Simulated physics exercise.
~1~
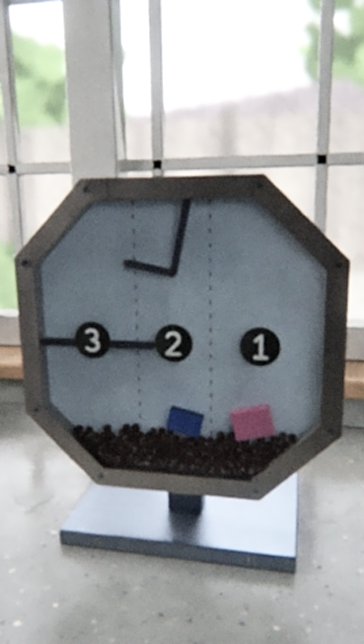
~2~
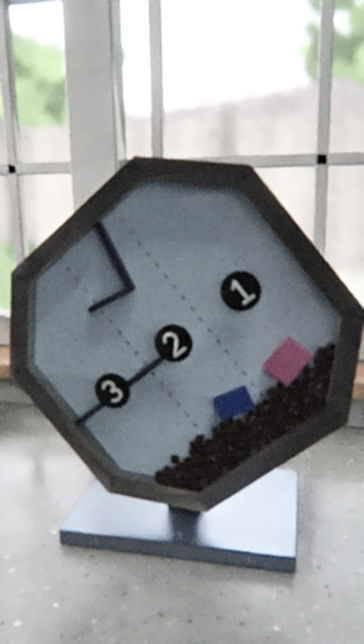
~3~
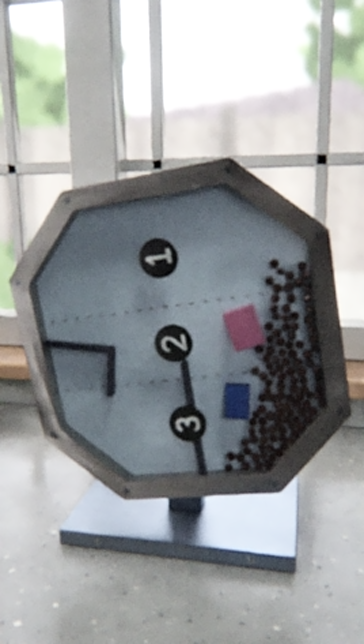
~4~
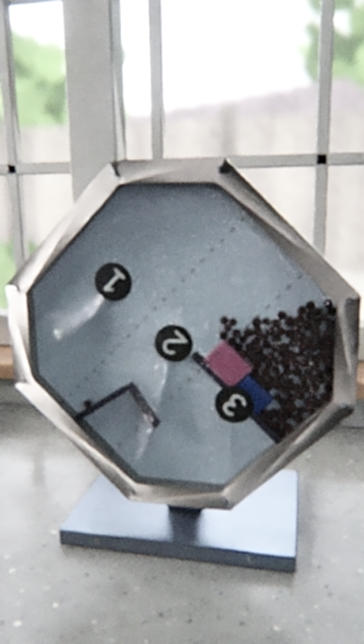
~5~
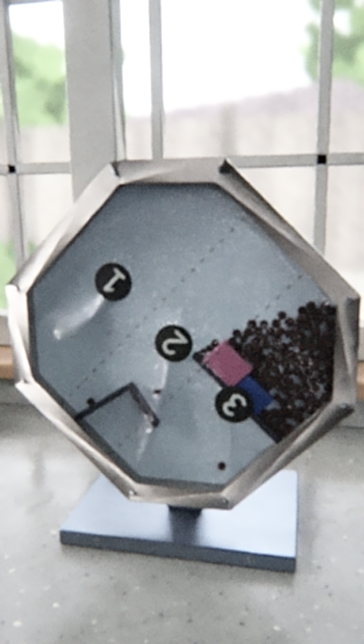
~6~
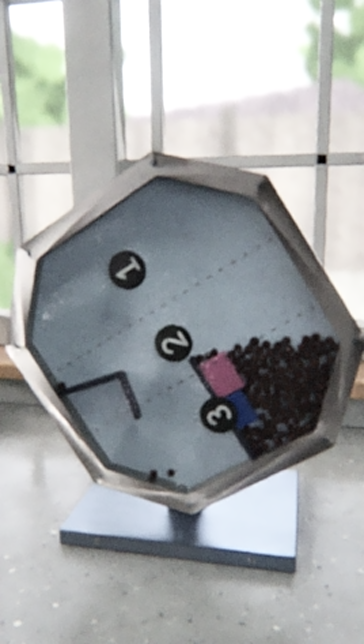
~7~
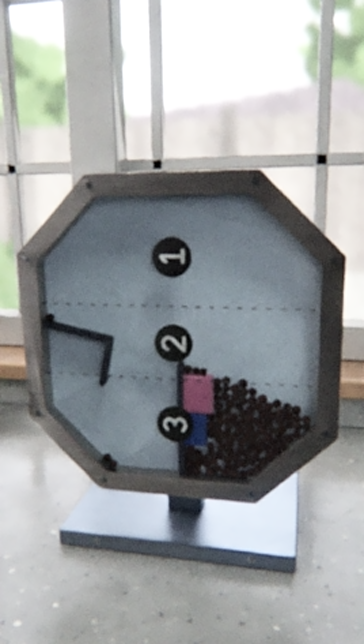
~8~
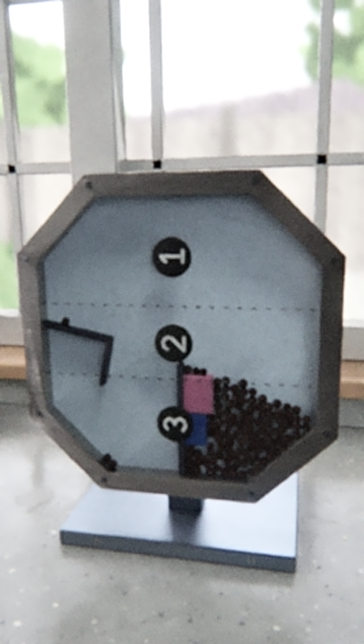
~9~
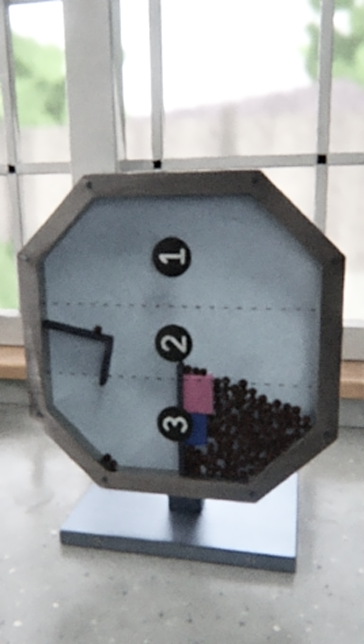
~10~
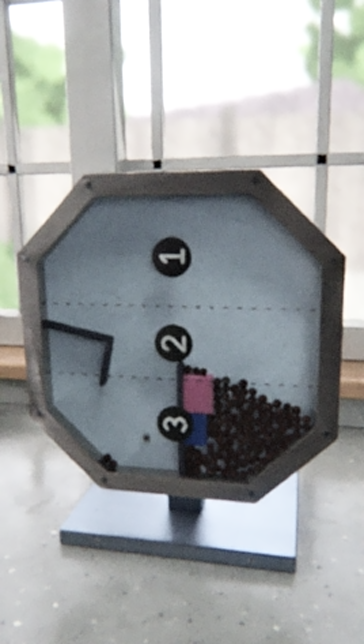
On a speckled pale countertop before a white-framed window, an octagonal see-through box on a blue-grey stand is seen from the front by a still camera. Dark round pills line its bottom, with a blue block and a pink block resting on them beneath three numbered discs. The box turns anticlockwise past its side, and the pills and blocks slide right, gathering against the inner bar beside number three. After a brief pause it swings partway back clockwise. It stops on its side, with most pills heaped at lower right, both blocks by the bar and a few pills at lower left.
